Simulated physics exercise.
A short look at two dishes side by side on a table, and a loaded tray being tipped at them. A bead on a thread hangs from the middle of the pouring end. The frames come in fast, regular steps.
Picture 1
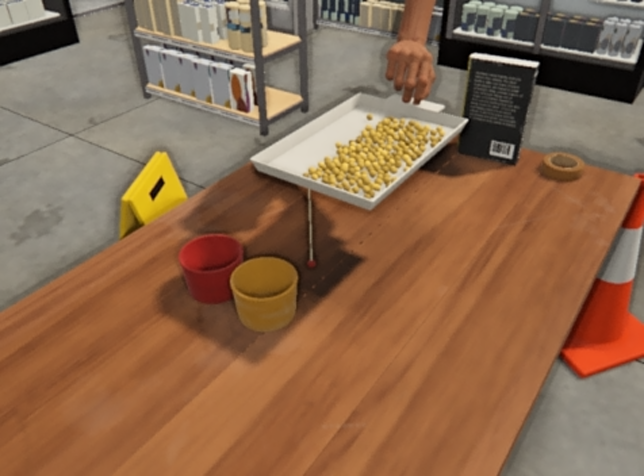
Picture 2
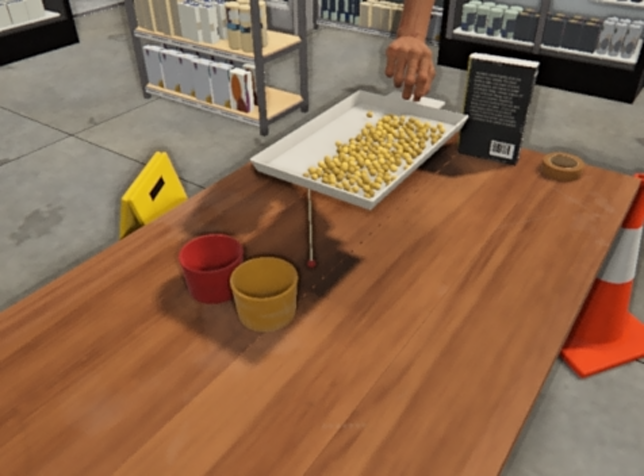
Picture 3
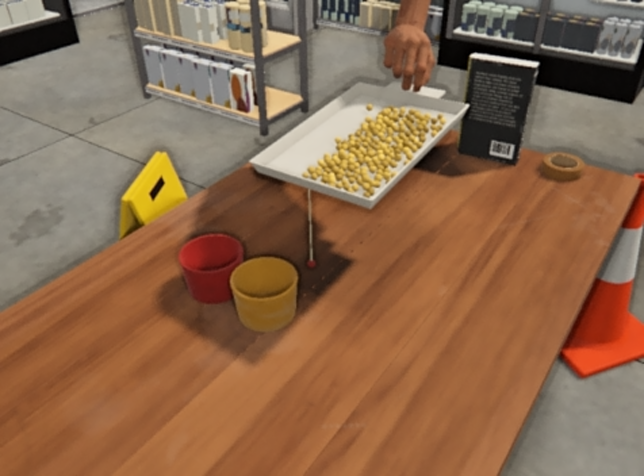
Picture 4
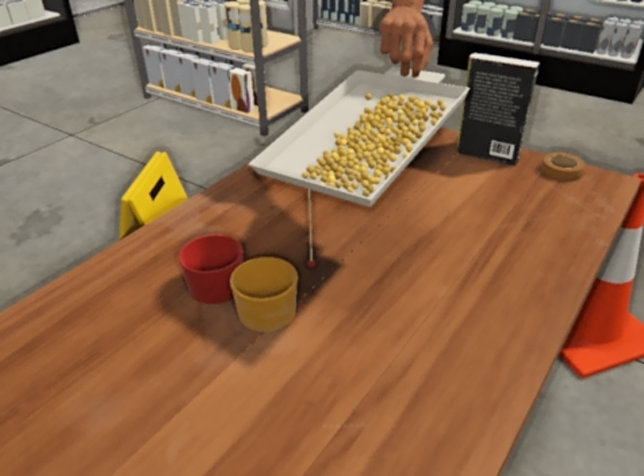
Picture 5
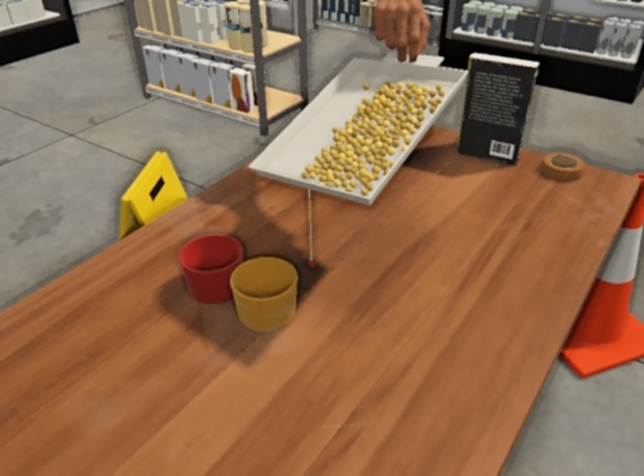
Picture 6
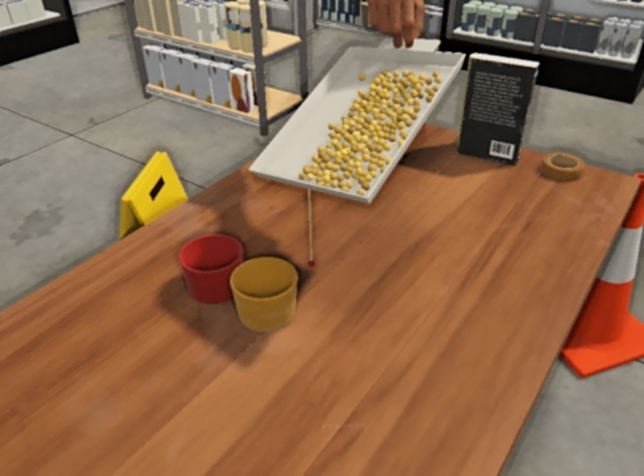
A hand raised the far end of a white tray of yellow puffed balls, slanting it steadily toward a red dish and a mustard one on a wooden table, while the balls barely shifted.
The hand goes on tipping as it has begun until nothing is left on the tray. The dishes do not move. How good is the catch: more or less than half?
They take more than half between them.
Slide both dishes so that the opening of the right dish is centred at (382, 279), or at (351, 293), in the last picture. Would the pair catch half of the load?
In turn: Less than half; less than half.
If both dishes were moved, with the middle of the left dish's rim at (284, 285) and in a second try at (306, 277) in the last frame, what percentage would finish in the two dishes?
First some 30, then 10 per cent.
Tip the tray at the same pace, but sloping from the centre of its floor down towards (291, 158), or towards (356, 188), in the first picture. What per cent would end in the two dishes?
Roughly 30 per cent, and 0 per cent.
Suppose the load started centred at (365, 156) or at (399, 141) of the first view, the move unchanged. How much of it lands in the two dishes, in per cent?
Roughly 70 per cent, and 60 per cent.
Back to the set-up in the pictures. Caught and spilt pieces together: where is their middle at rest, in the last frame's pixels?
Close to (260, 304).
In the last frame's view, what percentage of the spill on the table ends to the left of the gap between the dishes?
Some 30 per cent.
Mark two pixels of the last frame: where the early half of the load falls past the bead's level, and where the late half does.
The first part at (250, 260); the rest at (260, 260).
Just after the last frame, tray tipped steeply; the larger part on the tray; just a few in the left dish; roughly a quarter in the air.
A moment on, tray tipped past a quarter turn; about a tenth on the tray; roughly a third in the right dish; about a tenth in the left dish; roughly a quarter outside both; roughly a quarter in the air.
Further on, tray tipped past a quarter turn; roughly half in the right dish; about a tenth in the left dish; roughly a third outside both.
When it is over, tray tipped past a quarter turn; roughly half in the right dish; about a tenth in the left dish; roughly a third outside both.
